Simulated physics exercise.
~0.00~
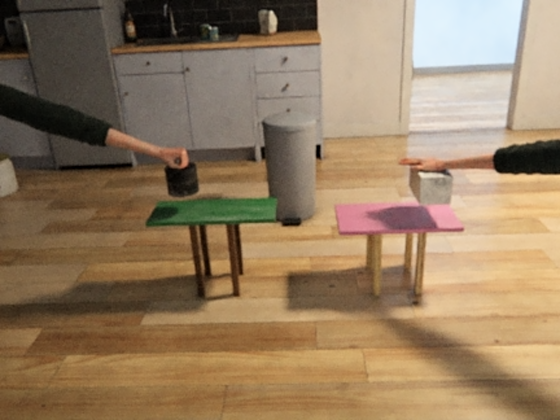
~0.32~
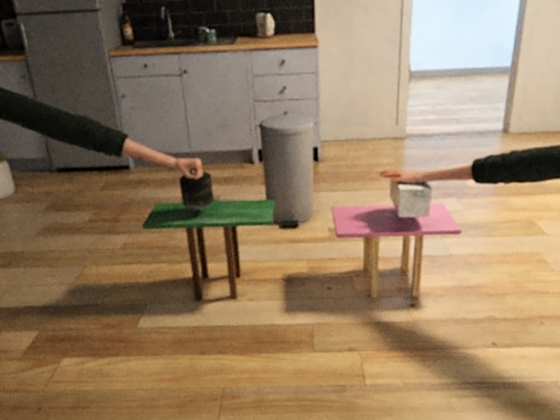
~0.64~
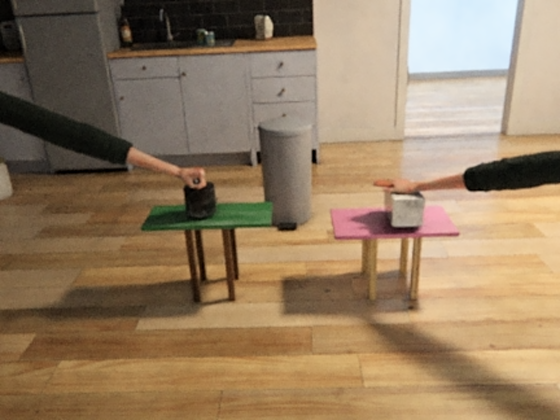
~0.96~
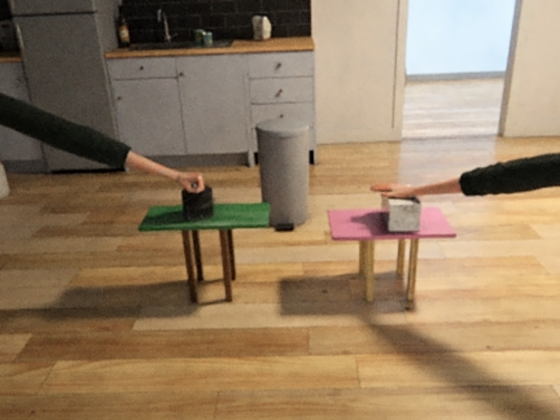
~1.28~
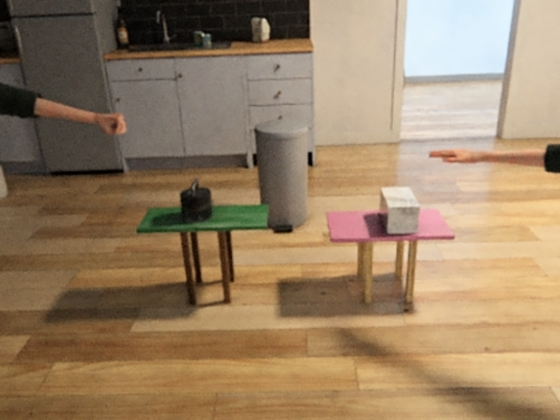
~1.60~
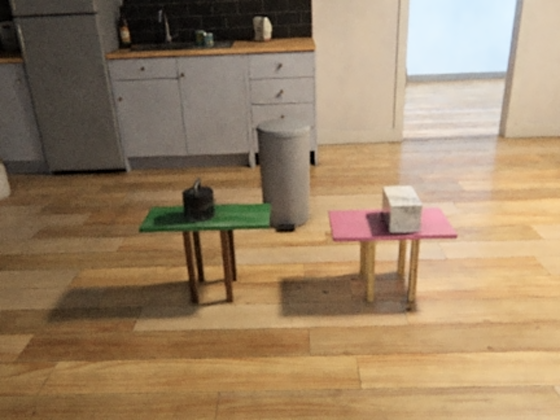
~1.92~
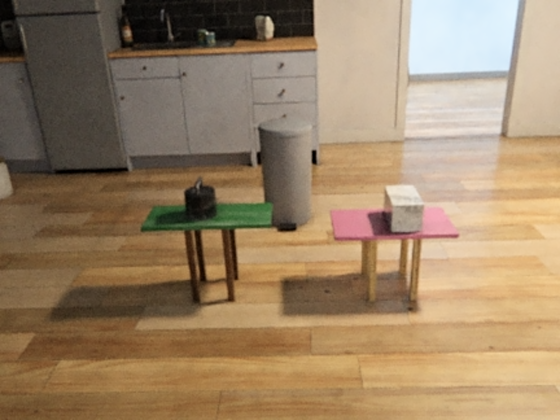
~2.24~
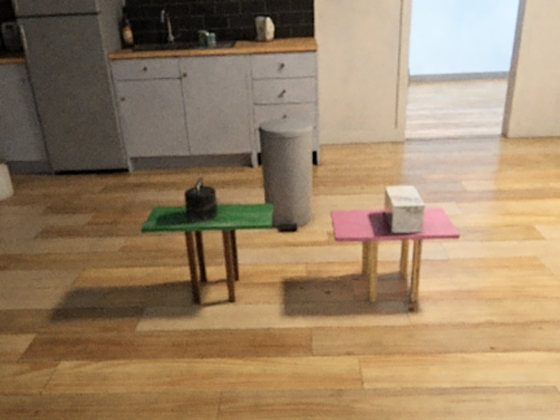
The clip opens in a kitchen with a wooden floor, where an arm from each side holds an object above a slim table. The left hand lowers a dark, rounded object toward the green small table, while the right hand brings a pale block down and slightly left onto the pink plant stand. Both objects come to rest on the tops, with the hands still touching them. The hands then let go, draw back toward the sides and leave the view. At the end, both objects sit still, and the green table and pink stand remain steady and upright.
